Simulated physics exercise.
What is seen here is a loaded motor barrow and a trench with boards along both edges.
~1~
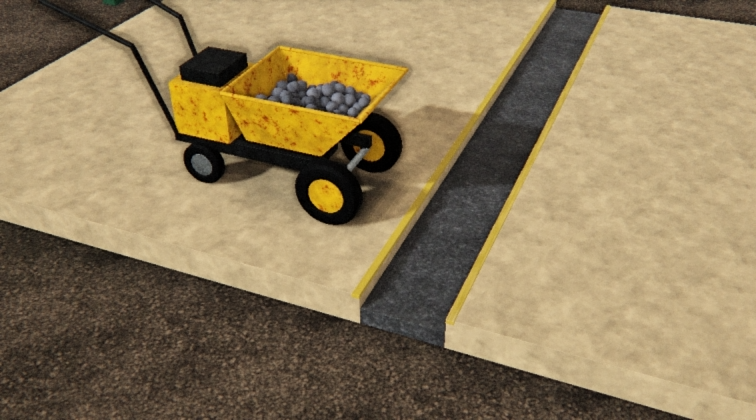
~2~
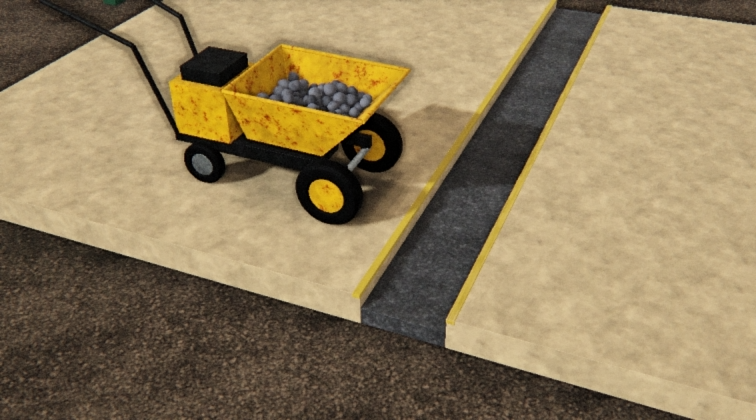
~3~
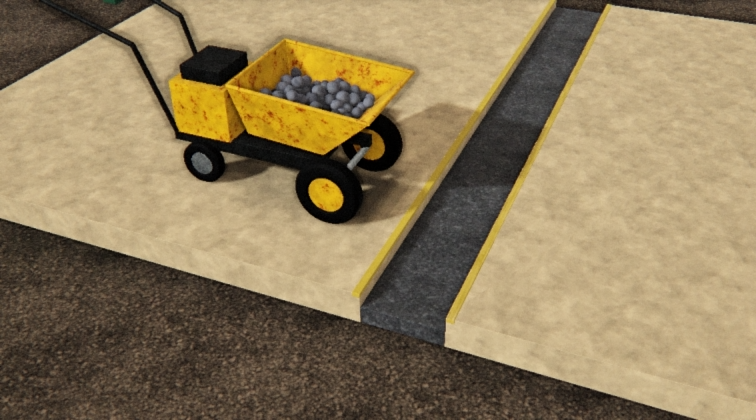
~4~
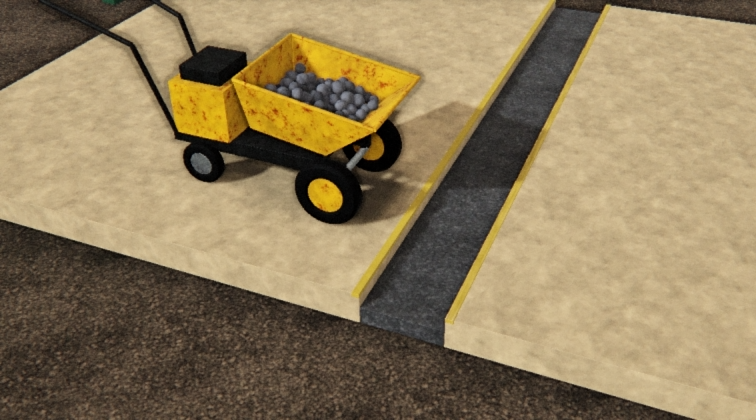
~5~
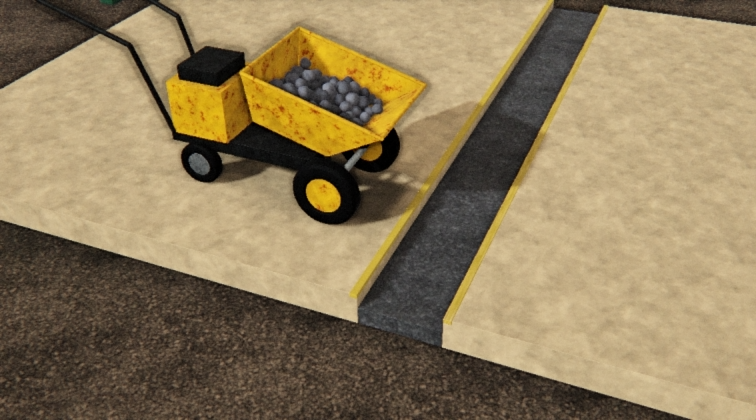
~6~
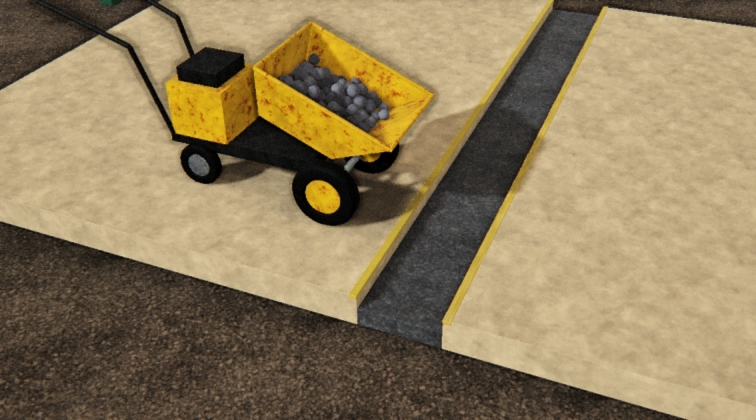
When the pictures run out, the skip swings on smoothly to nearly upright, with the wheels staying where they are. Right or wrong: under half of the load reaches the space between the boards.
Wrong.
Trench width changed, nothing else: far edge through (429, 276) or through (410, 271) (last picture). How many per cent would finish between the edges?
30 % and 0 %, give or take.
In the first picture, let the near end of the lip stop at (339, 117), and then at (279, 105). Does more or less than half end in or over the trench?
The first try: The larger part. The second: The smaller part.
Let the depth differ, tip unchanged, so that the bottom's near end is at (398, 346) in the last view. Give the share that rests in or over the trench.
The share would be roughly 100 per cent.
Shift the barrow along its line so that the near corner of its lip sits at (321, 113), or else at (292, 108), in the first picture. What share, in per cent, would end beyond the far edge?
Position 1: Near 0 %; position 2: Near 0 %.
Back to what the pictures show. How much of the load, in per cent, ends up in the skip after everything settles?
Roughly 15 per cent of the load.
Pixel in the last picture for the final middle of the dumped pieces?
Centre at rest, last view: Approx. (464, 225).
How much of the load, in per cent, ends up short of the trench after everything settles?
I'd put it at some 0 per cent of the load.
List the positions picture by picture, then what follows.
Lip of the skip at (360, 121), level; top of the load at (311, 101), round cobbles; first edge of the trench at (378, 261); far edge at (468, 285), the trench nearly as wide as the skip, and shallow for its width, in the first frame.
Lip of the skip at (363, 122), tipped barely; top of the load at (297, 104), in the second frame.
Lip of the skip at (367, 124), tipped barely; top of the load at (300, 101), in the third frame.
Lip of the skip at (374, 130), tipped a little; top of the load at (283, 93), in the fourth frame.
Lip of the skip at (381, 139), tipped clearly; top of the load at (288, 89), in the fifth frame.
Lip of the skip at (390, 150), tipped clearly; top of the load at (298, 86); first edge of the trench at (375, 262); far edge at (465, 285), in the sixth frame.
Soon, skip tipped steeply; all in the skip.
A while on, skip tipped right over; most in the skip; about a quarter in or heaped over the trench.
Towards the end, skip tipped right over; about a quarter in the skip; most in or heaped over the trench; a small part beyond it.
Finally, skip tipped right over; a small part in the skip; most in or heaped over the trench; a small part beyond it.
